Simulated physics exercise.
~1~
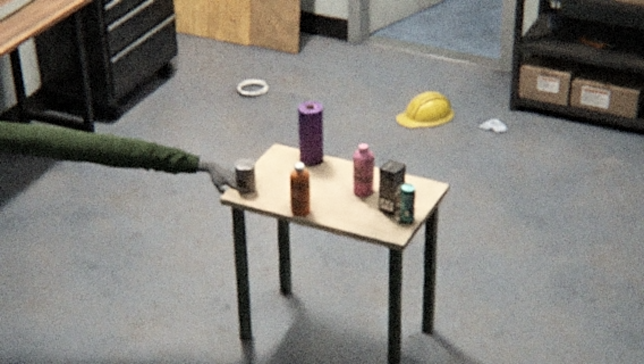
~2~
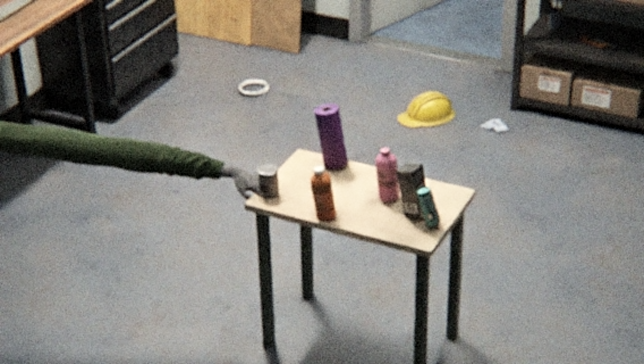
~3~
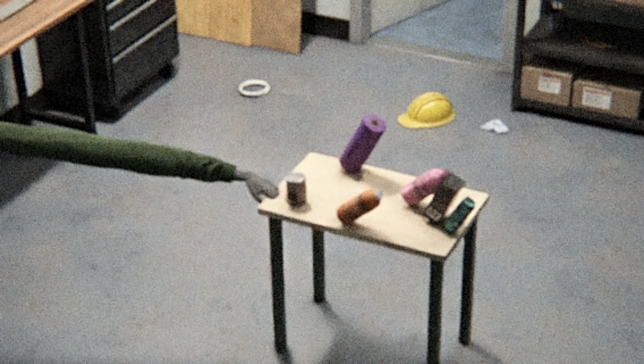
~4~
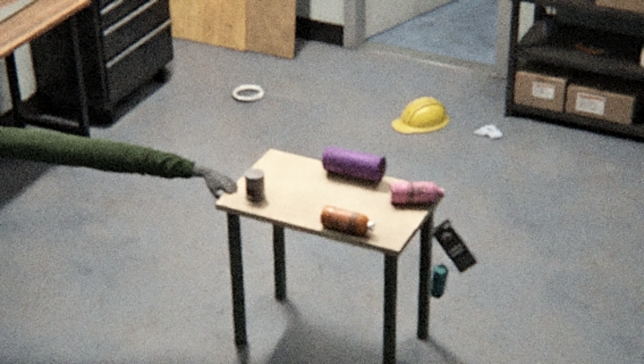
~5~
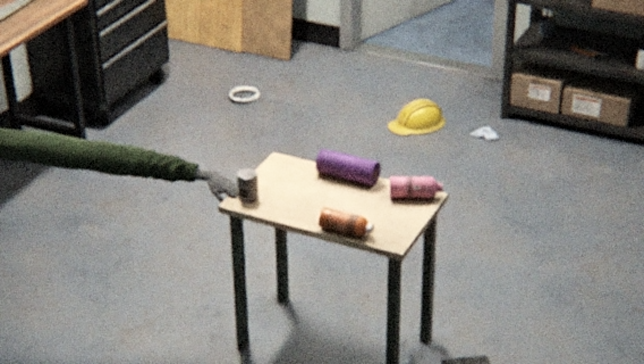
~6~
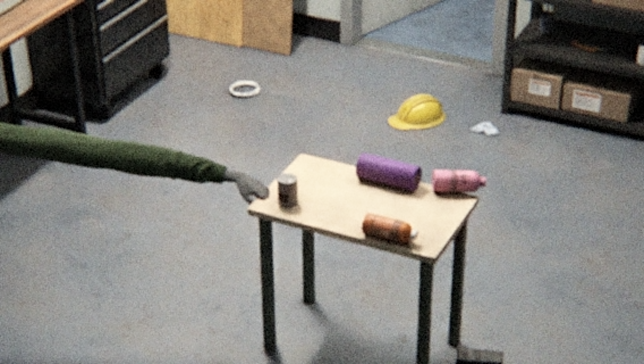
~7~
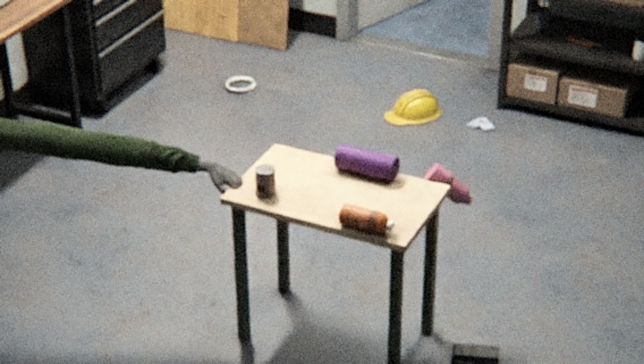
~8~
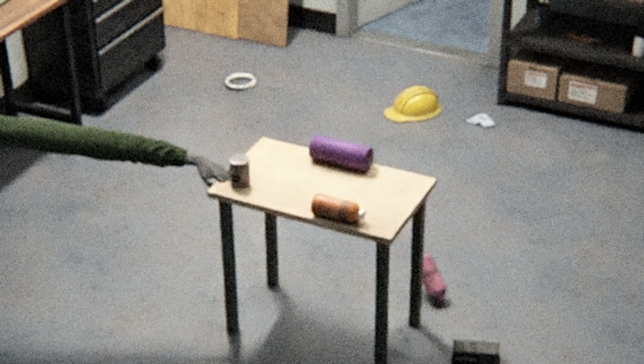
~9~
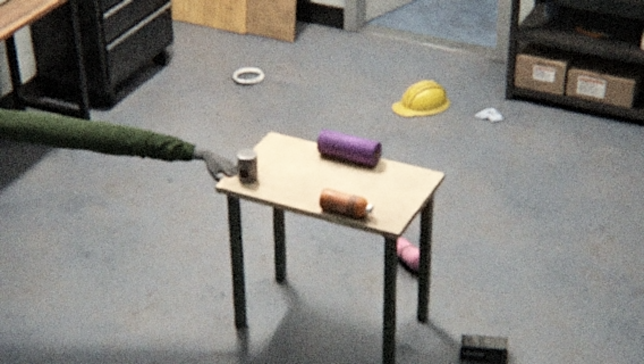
In a workshop with a grey floor, a gloved hand in a green sleeve holds the edge of a small table carrying six objects. The table is shoved right, and the purple roll, the bottles, the black carton and the turquoise can lean over. As it goes back left, the roll and both bottles lie on their sides while the carton and can drop off the right end. Another move right leaves the pink bottle at the edge, and it falls as the table returns left. The grey jar stays upright beside the toppled roll and orange bottle, with the carton and pink bottle on the floor.
